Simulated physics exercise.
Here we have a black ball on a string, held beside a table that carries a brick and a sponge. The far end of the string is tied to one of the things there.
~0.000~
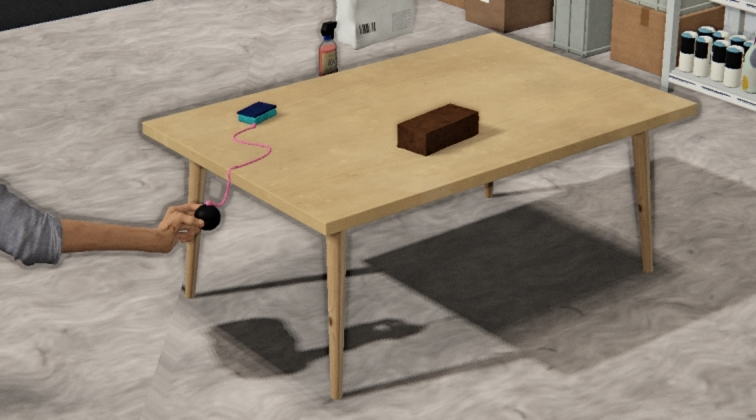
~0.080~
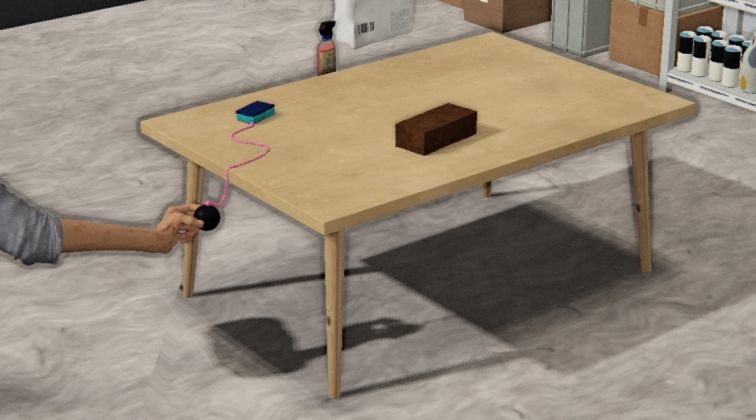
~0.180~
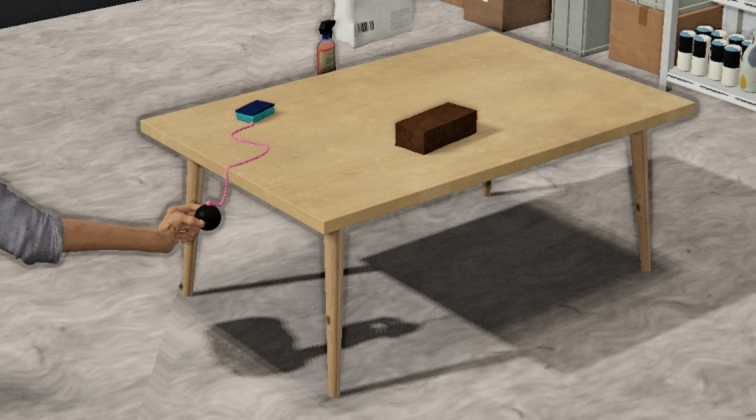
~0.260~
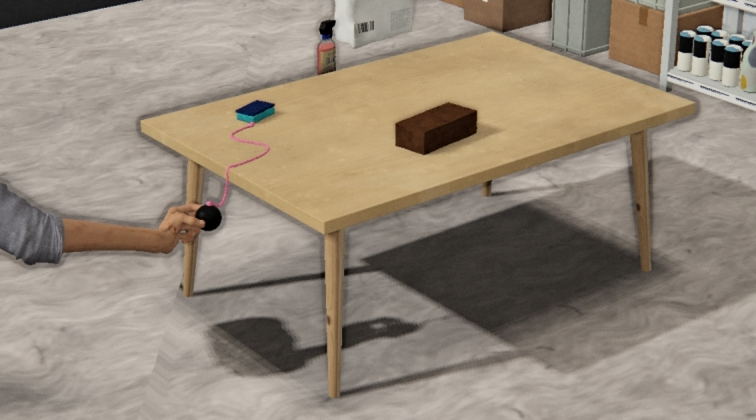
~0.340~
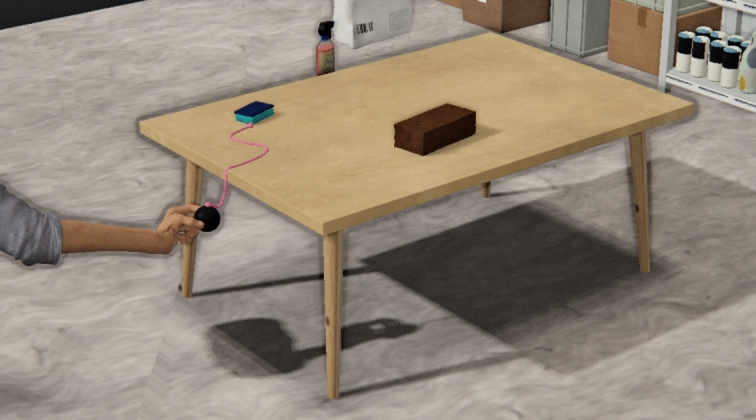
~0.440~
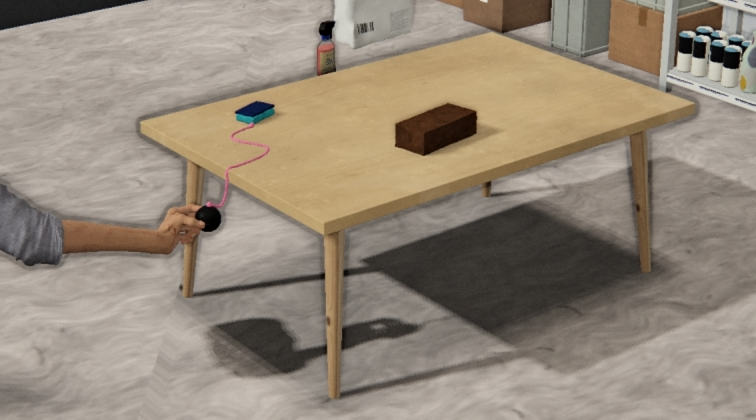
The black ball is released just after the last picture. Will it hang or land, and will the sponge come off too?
As it turns out, the black ball drops all the way and the sponge is dragged off.
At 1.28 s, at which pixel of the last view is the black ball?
Near (222, 326).
By 0.94 s, ball on the floor near (221, 338); brick still; sponge tugged along near (188, 174).
By 1.28 s, ball on the floor near (222, 326); brick still; sponge down on the floor.
When it is over, ball on the floor near (233, 344); brick still; sponge down on the floor. The black ball reaches the floor and the sponge gets pulled over the edge.
